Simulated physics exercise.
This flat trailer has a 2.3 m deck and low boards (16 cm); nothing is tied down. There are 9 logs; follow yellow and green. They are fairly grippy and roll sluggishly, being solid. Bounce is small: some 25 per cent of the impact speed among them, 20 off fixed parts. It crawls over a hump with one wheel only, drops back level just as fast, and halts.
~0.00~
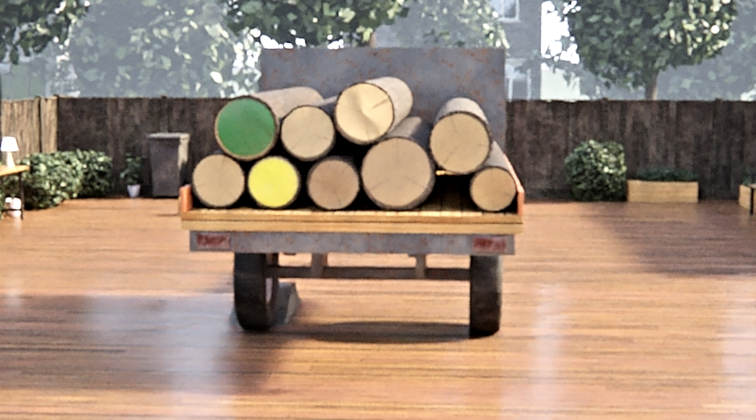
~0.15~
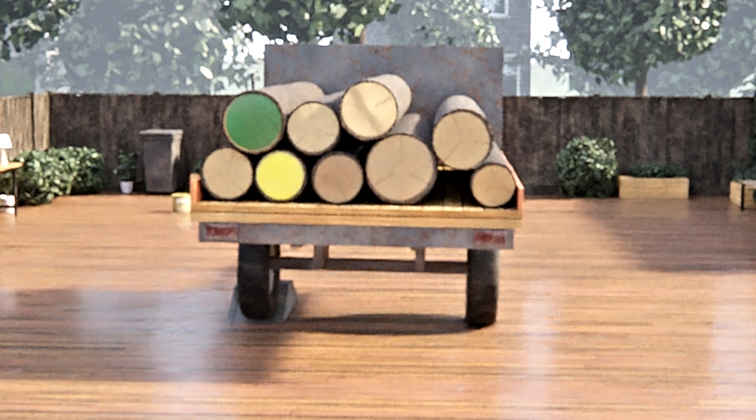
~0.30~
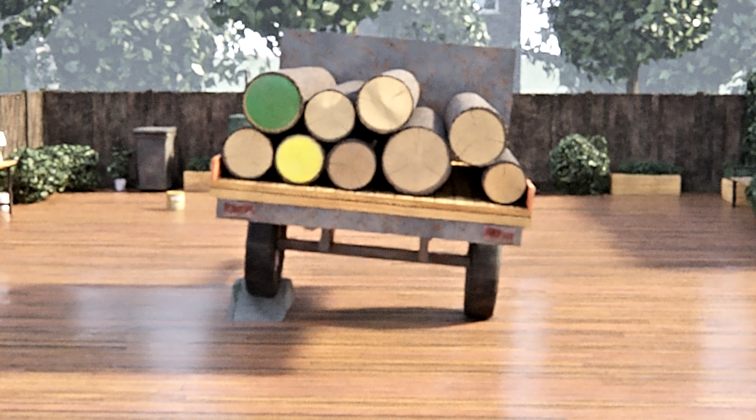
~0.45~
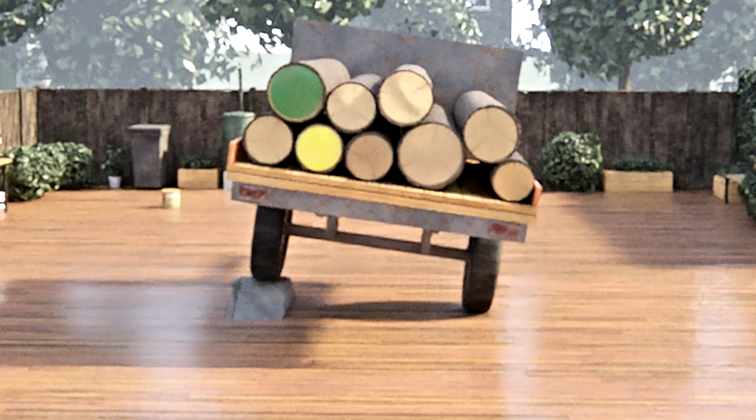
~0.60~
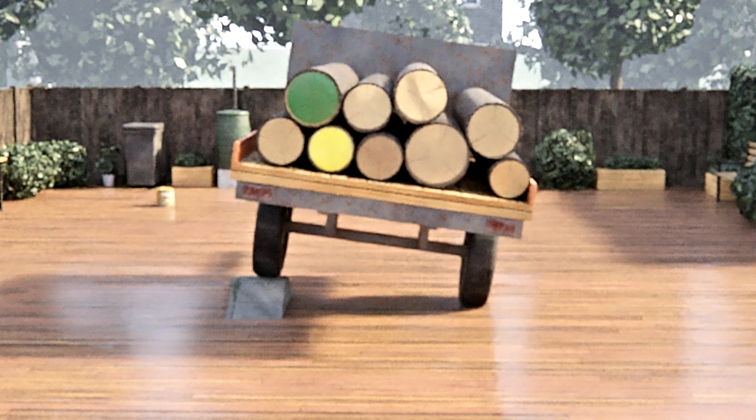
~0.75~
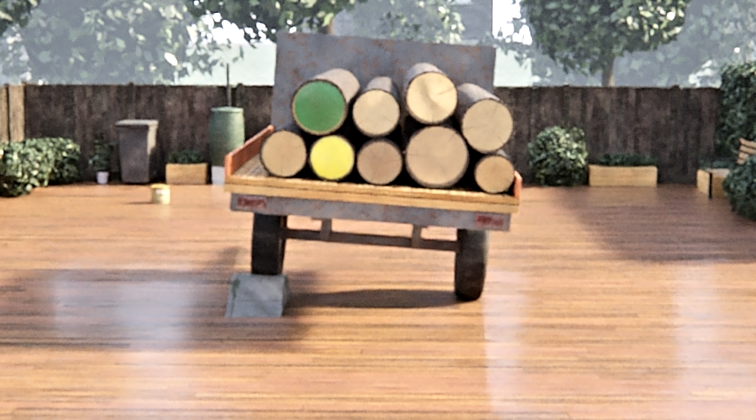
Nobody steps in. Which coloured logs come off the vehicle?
The yellow one is still aboard; the green one remains on the deck.
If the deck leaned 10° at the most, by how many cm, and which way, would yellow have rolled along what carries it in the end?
Some 5 cm rightwards.
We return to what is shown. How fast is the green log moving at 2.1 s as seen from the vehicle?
Near 0.1 m/s.
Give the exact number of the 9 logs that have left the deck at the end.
The count is 2.
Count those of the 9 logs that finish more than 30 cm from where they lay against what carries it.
The count is 3.
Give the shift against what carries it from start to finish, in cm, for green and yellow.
About: Green 25, yellow 25.
By 2.1 s, yellow is on the deck, 85 cm from the left edge; green is up on others, 65 cm from the left edge; 0 off so far.
Finally (3.9 s), yellow is on the deck, 85 cm from the left edge; green is up on others, 65 cm from the left edge; 2 off so far.
